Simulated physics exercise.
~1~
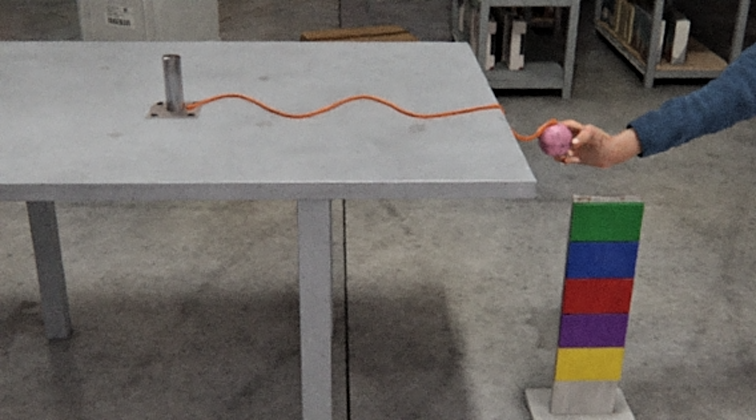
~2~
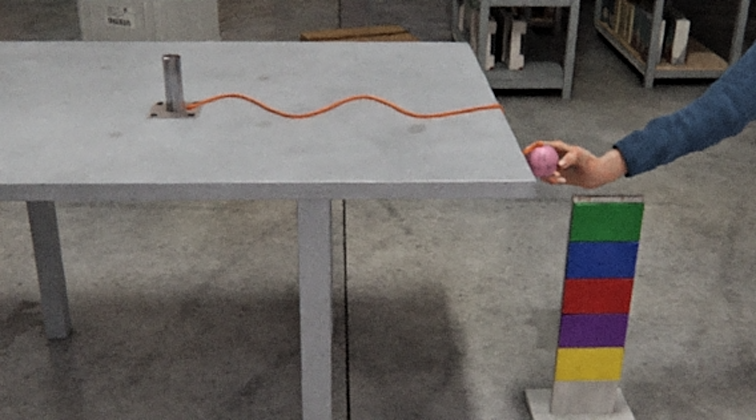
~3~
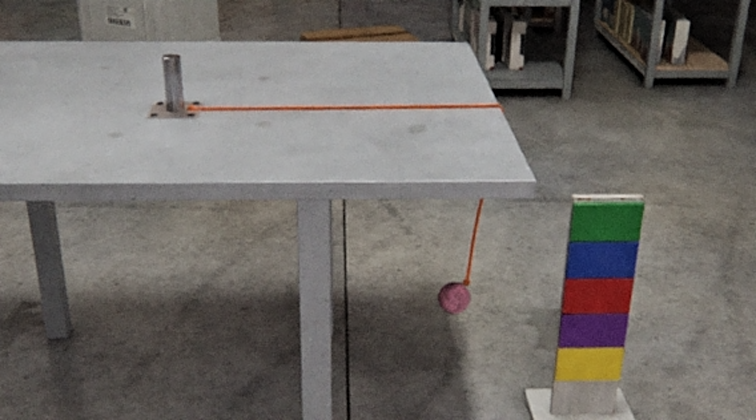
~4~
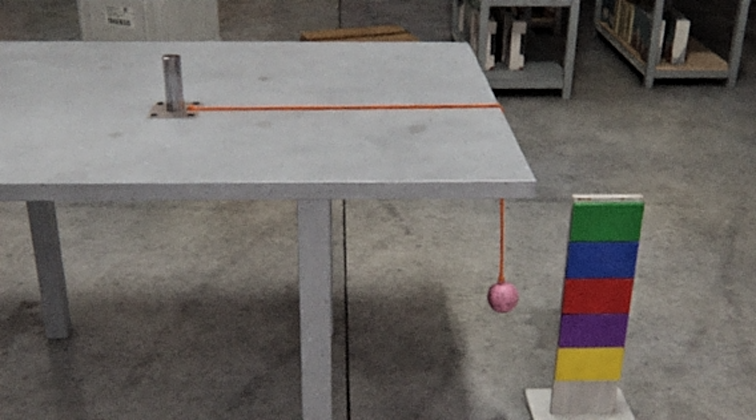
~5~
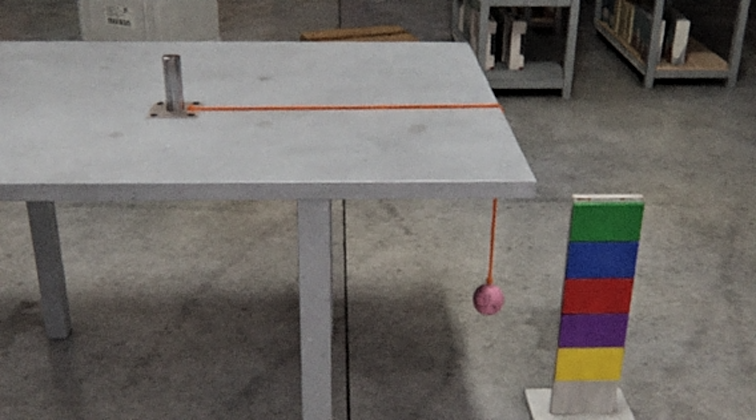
In a concrete-floored workshop, a hand releasing a pink ball tied to an orange cord, which swings below a table, level with red.
